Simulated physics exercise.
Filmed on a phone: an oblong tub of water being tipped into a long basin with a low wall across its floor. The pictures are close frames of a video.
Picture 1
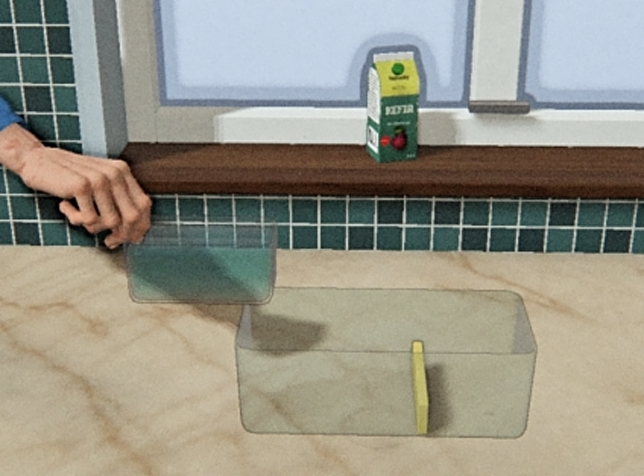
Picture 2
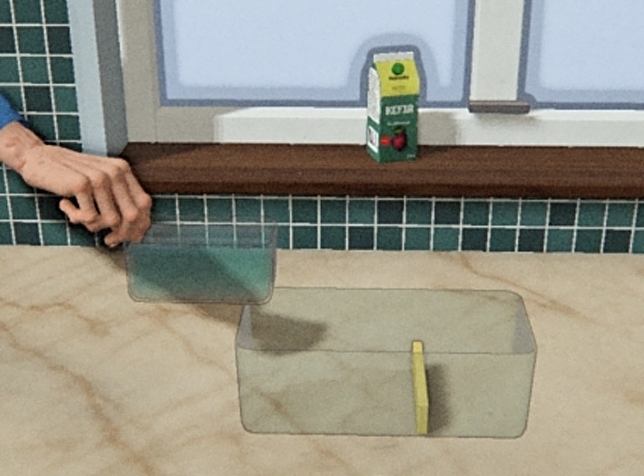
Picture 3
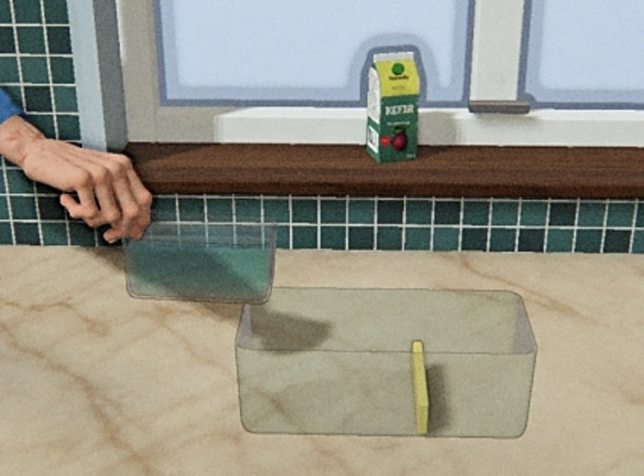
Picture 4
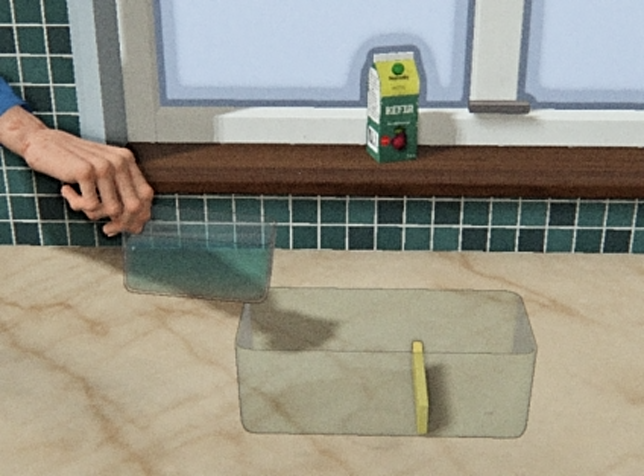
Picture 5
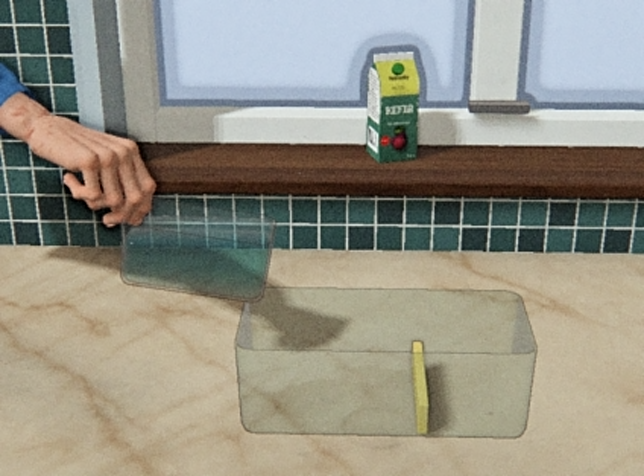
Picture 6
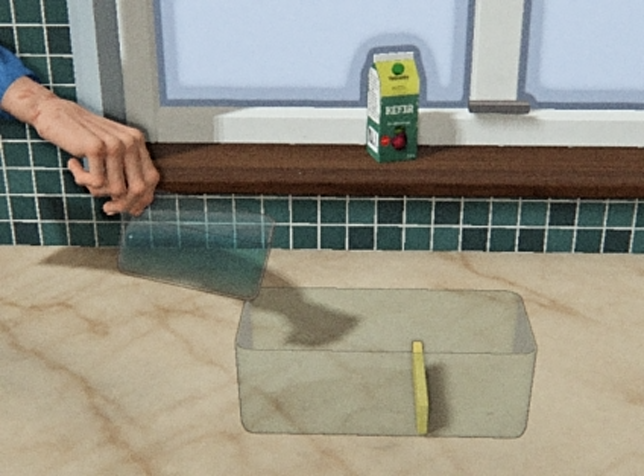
We see a hand at the left gradually tilt a small clear tub of water down to the right beside a long, clear basin with a low yellow wall inside, while a green-and-yellow carton stays still on the windowsill.
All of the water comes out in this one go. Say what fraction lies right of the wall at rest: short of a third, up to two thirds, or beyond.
In the end under a third is right of the wall.
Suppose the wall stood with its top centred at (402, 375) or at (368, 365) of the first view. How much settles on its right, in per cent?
The first gives 25 %, the second 65 %.
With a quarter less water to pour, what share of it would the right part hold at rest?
Some 10 per cent.
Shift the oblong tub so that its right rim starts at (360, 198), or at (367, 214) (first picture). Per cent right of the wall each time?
First some 75, then 75 per cent.
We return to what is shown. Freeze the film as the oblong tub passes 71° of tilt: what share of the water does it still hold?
Close to 40 per cent.
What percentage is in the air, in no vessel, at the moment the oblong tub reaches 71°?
Close to 40 per cent.
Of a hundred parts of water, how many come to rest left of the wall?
Close to 85 per cent.
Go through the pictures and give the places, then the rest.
It leans 0°; its right rim is at (274, 233); the water meets the walls at (133, 237) and (272, 239); the long basin's rim runs from (242, 318) to (528, 322); the wall's top is at (420, 373), in the first picture.
It leans 1°; its right rim is at (274, 233); the water meets the walls at (132, 237) and (273, 238), in the second picture.
It leans 2°; its right rim is at (274, 233); the water meets the walls at (132, 235) and (273, 236), in the third picture.
It leans 5°; its right rim is at (274, 233); the water meets the walls at (131, 231) and (272, 234), in the fourth picture.
It leans 8°; its right rim is at (274, 233); the water meets the walls at (130, 227) and (272, 230), in the fifth picture.
It leans 13°; its right rim is at (273, 233); the water meets the walls at (128, 222) and (273, 227), in the sixth picture.
A moment on, the oblong tub is tipped part way and 40 per cent is still to pour, 19 is left of the wall and 0 right of it.
Next, the oblong tub is tipped right over and 5 per cent is still to pour, 80 is left of the wall and 6 right of it.
Then the oblong tub is tipped right over and 0 per cent is still to pour, 87 is left of the wall and 10 right of it.
Later the oblong tub is tipped right over and 0 per cent is still to pour, 84 is left of the wall and 12 right of it.
Finally, 84 per cent lies left of the wall, 12 right of it and 4 outside.
